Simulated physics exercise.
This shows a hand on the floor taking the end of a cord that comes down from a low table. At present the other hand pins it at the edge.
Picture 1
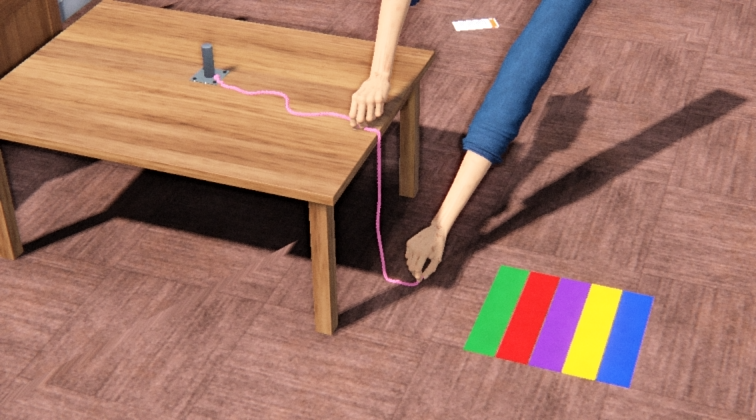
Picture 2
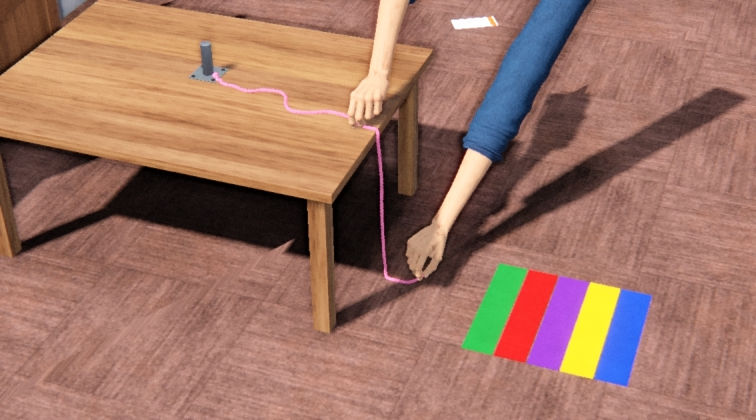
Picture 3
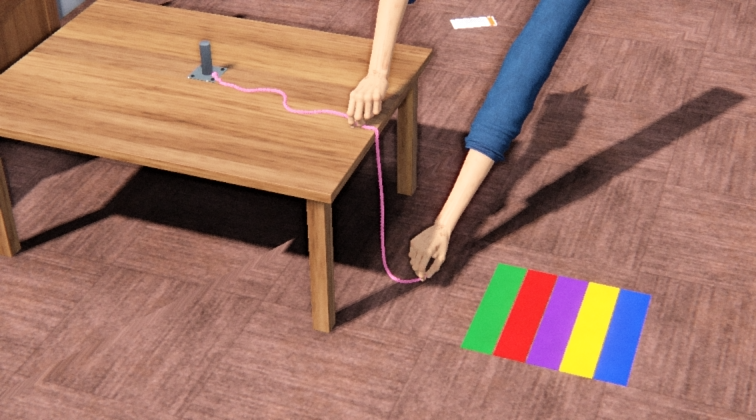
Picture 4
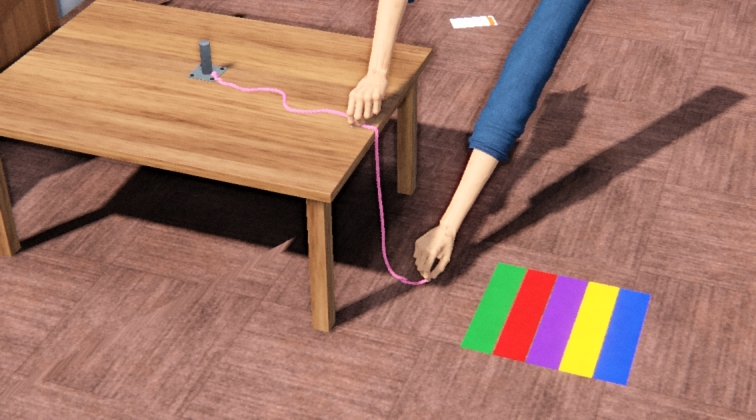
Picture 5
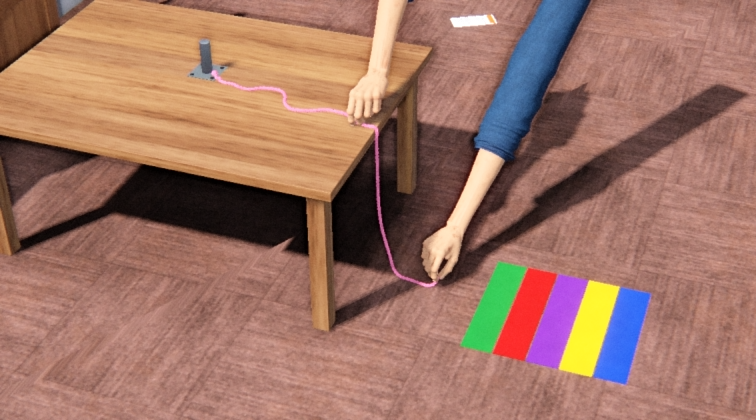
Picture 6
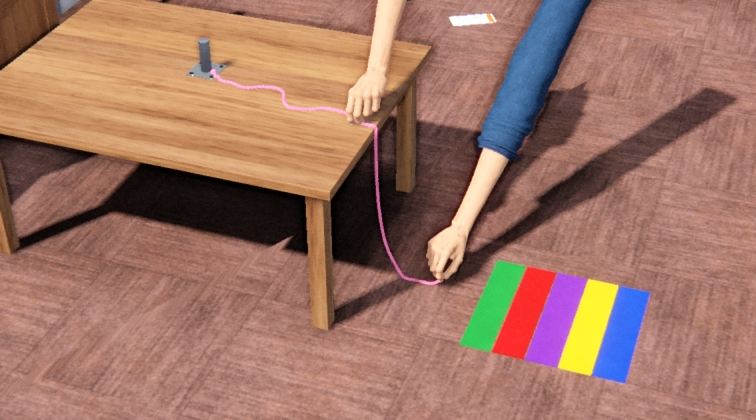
The video shows a pink cord running from a small post across a wooden table, pinned at the edge by one hand, while another hand near the floor draws its end slightly right, toward a panel of colored stripes.
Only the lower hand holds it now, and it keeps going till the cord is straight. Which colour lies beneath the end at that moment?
Purple.
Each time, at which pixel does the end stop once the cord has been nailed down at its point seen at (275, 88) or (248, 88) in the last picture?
Roughly (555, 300) and (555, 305).
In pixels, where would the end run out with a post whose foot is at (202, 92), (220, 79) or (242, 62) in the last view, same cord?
The first try gives (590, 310), the second (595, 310) and the third (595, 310).
A little later, end near (507, 292); over green.
Next, end near (543, 299); over red.
When it is tight, end near (565, 304); over purple. It gets as far as the purple strip.
